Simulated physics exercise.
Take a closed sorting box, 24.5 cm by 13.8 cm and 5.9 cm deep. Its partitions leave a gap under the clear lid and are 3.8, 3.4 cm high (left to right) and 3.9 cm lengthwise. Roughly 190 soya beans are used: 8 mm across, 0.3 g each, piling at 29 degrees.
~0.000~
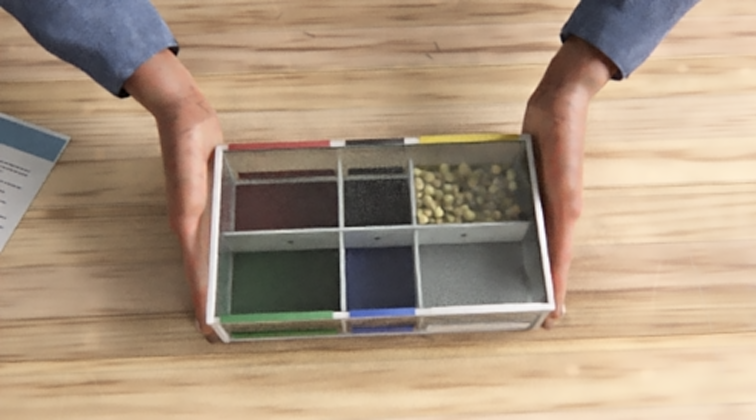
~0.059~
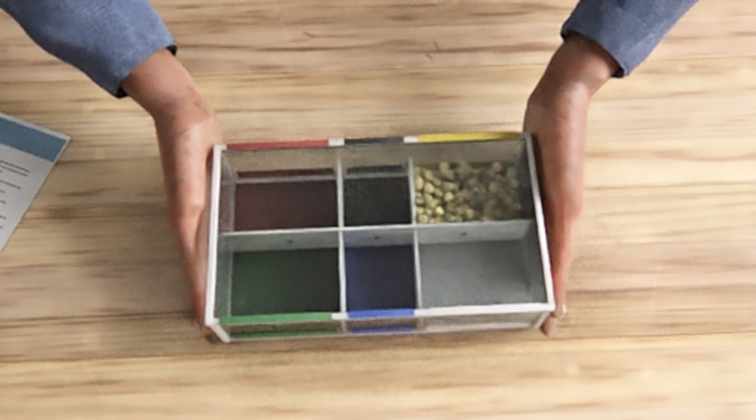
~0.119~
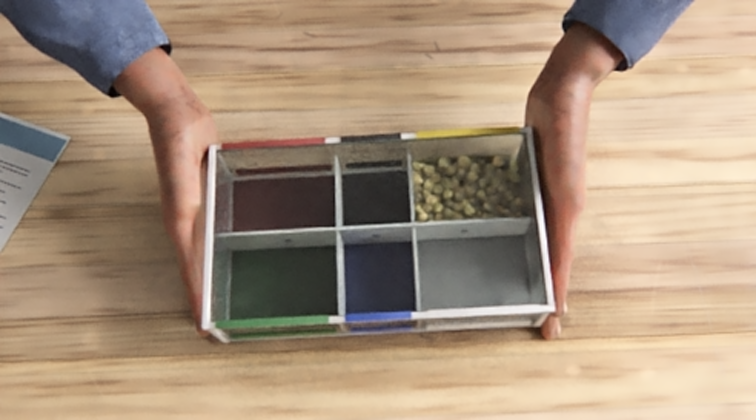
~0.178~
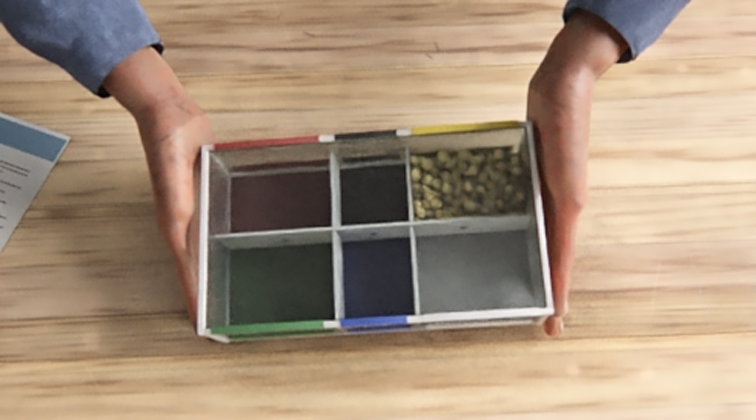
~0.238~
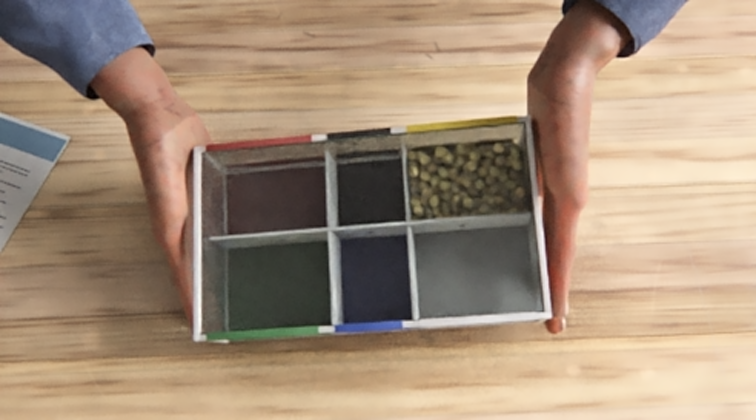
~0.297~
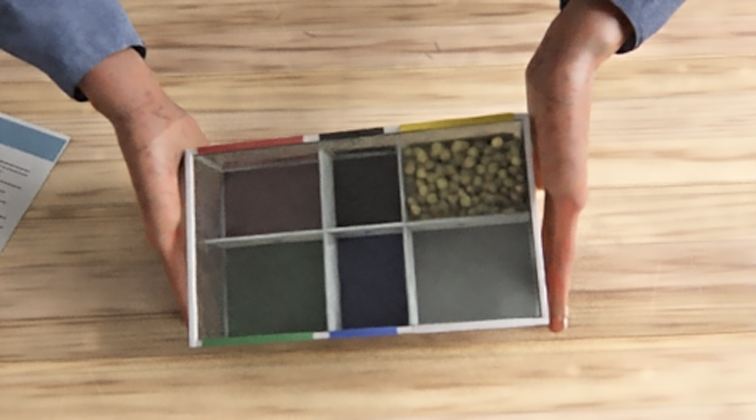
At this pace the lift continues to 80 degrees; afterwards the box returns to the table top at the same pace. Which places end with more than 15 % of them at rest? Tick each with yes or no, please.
Red - no; blue - yes; green - yes; yellow - yes; white - no; black - no.
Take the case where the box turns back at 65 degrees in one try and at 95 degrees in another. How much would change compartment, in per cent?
Around 20 and 80 in a hundred, respectively.
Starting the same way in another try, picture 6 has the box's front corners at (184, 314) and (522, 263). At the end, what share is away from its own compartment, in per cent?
It would come to roughly 55 percent.
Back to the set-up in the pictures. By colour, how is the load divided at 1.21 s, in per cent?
Red 0; blue 10; green 0; yellow 80; white 5; black 0.
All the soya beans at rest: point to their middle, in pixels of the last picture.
Centre at rest: Approx. (420, 236) px.
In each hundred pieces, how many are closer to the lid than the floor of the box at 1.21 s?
Roughly 40 per cent.
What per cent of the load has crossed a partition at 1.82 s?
Roughly 45 %.
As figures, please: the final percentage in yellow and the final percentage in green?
Yellow 55 %, green 20 %.
After 1.21 s, tilt 79 degrees; blue 10 %, yellow 80 %, white 5 %.
Then, at 1.82 s, tilt 34 degrees; blue 20 %, green 20 %, yellow 55 %, black 5 %.
After 2.48 s, tilt 0 degrees; blue 20 %, green 20 %, yellow 55 %, black 5 %.
In the end, at 3.0 s, red 0 %, blue 20 %, green 20 %, yellow 55 %, white 0 %, black 5 %.
